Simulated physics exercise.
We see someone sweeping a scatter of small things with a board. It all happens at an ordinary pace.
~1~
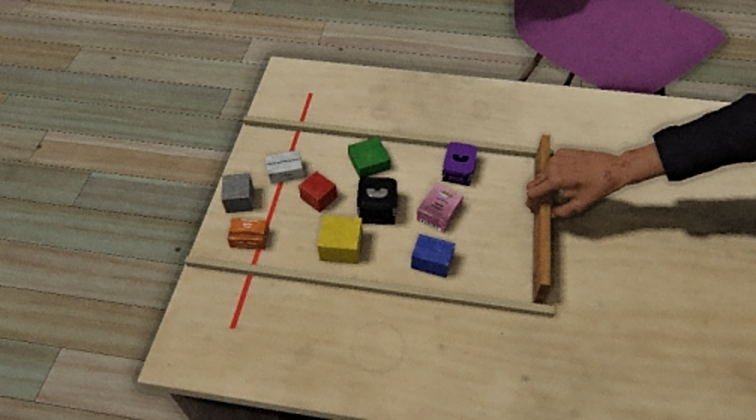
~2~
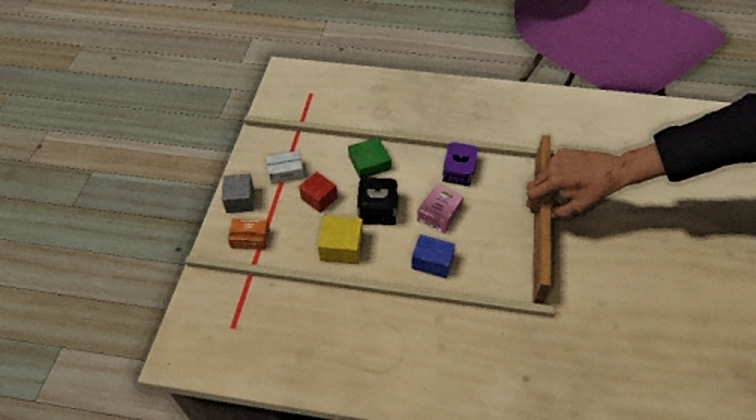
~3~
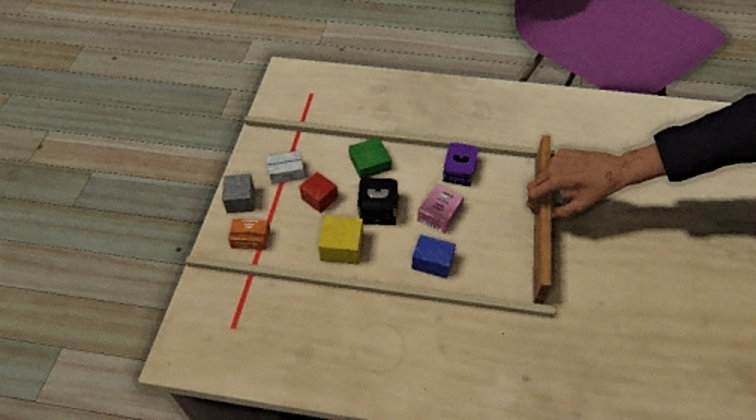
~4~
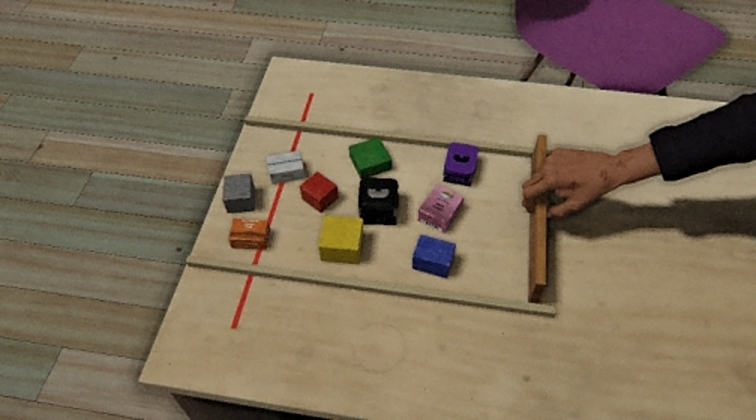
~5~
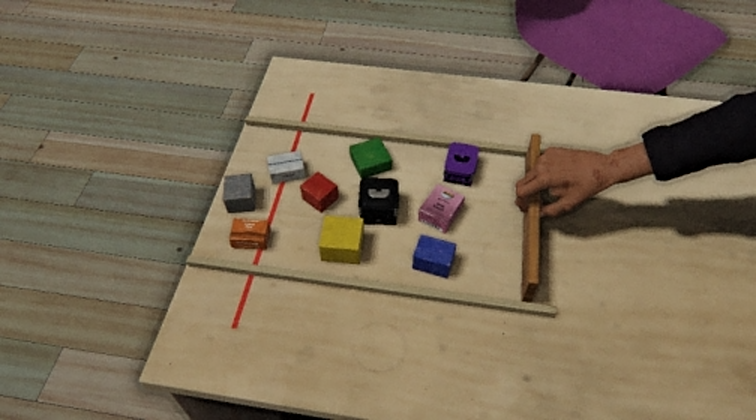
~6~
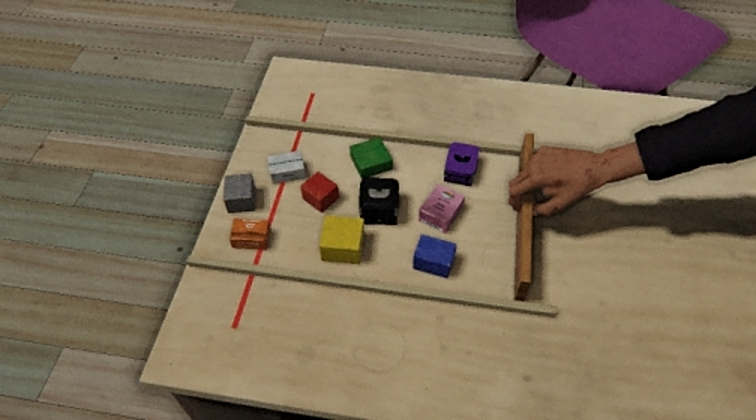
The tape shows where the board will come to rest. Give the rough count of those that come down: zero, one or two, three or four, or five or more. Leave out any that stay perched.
Here the number that fall off is three or four.
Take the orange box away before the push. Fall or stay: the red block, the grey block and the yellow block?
The red block comes down, the grey block drops off, the yellow block does not fall.
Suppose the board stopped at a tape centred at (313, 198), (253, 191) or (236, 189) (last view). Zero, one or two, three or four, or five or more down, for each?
For each place: 1 or 2; five or over; five or over.
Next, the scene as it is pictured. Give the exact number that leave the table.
It comes to 3.
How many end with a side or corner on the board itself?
It touches 3.
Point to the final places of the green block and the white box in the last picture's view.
Near (252, 137) and (244, 159).
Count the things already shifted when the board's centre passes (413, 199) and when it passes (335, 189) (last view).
5 and 10.
Soon after, none off yet; grey block at rest near (240, 193); orange box at rest near (250, 234); white box at rest near (287, 167).
Then, none off yet; grey block at rest near (237, 193); orange box moving near (248, 233); white box at rest near (285, 167).
At rest, the number that fall off is three or four; fallen, red block, orange box and grey block.
